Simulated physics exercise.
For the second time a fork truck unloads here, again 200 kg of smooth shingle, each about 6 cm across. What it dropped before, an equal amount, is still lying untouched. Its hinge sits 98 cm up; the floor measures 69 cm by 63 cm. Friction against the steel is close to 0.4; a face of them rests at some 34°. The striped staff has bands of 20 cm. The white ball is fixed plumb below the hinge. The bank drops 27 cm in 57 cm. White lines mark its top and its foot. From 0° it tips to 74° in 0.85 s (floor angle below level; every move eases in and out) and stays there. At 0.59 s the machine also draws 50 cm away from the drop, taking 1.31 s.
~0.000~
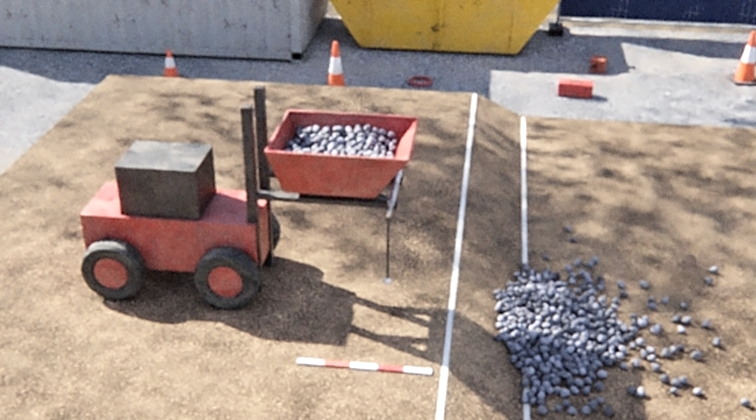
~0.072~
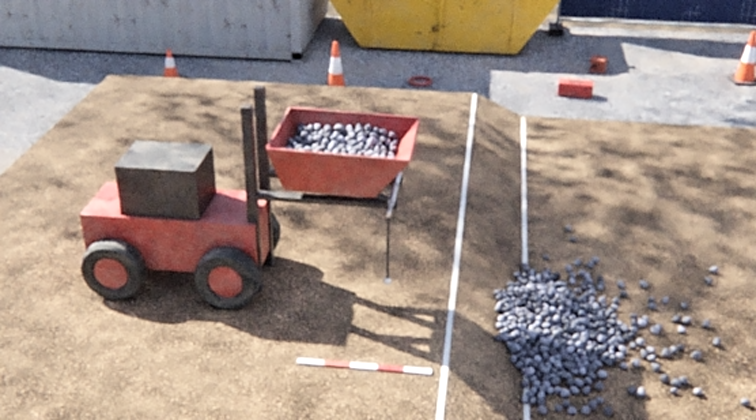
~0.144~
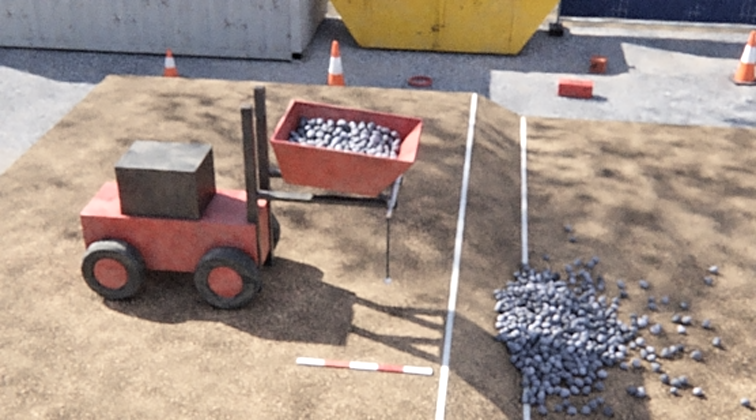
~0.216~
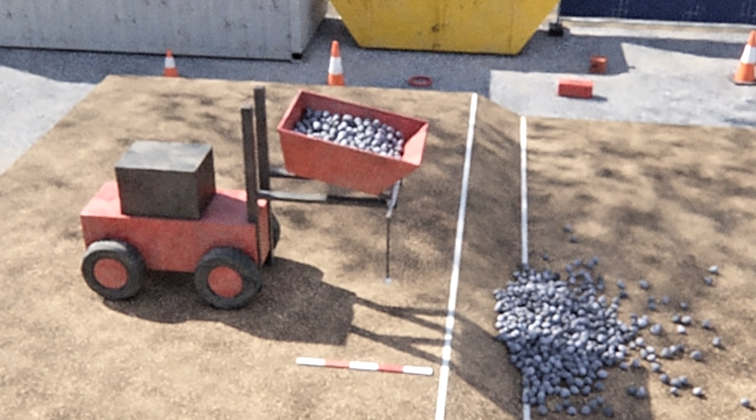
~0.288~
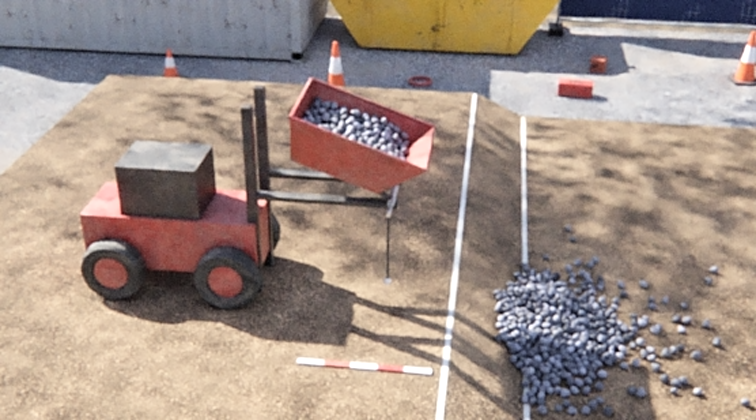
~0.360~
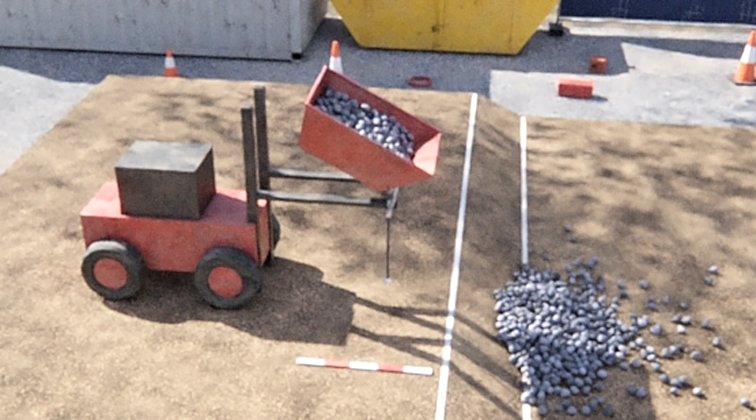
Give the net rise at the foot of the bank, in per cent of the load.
Close to 55 parts in a hundred.
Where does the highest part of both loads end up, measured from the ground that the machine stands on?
About 6 cm above it.
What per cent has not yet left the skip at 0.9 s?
Roughly 70 per cent is still inside.
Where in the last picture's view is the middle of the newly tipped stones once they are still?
Around (524, 317).
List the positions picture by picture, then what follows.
In the first picture, the skip is at 0°, its lip at (408, 161); the top of the load is at (347, 134). The earlier load is highest near (539, 310), 12 cm below ground level, 13 % on the top or the slope, 86 % at the foot of the bank.
In the second picture, lip at (409, 161), floor tilted 2°, highest stones at (342, 133); the stones move at 0.4 m/s on average.
In the third picture, lip at (414, 163), floor tilted 6°, highest stones at (317, 128); the stones move at 0.6 m/s on average.
In the fourth picture, the skip is at 12°, its lip at (419, 166); the top of the load is at (312, 119); the stones move at 0.9 m/s on average.
In the fifth picture, lip at (426, 170), floor tilted 20°, highest stones at (317, 111); the stones move at 1.0 m/s on average.
In the sixth picture, lip at (433, 177), floor tilted 29°, highest stones at (327, 98); the stones move at 1.2 m/s on average.
After 0.6 s the floor is at 63°; in per cent of one load, 100 in the skip, 13 on the top or the slope, 86 at the foot of the bank; the foremost stones are at (739, 347).
After 0.9 s the floor is at 74°; in per cent of one load, 70 in the skip, 42 on the top or the slope, 86 at the foot of the bank; the foremost stones are at (739, 347).
After 2.3 s the floor is at 74°; in per cent of one load, 0 in the skip, 58 on the top or the slope, 141 at the foot of the bank; the foremost stones are at (748, 348).
After 4.6 s the floor is at 74°; in per cent of one load, 0 in the skip, 58 on the top or the slope, 142 at the foot of the bank; the foremost stones are at (748, 348). Net gain at the foot of the bank, 55.
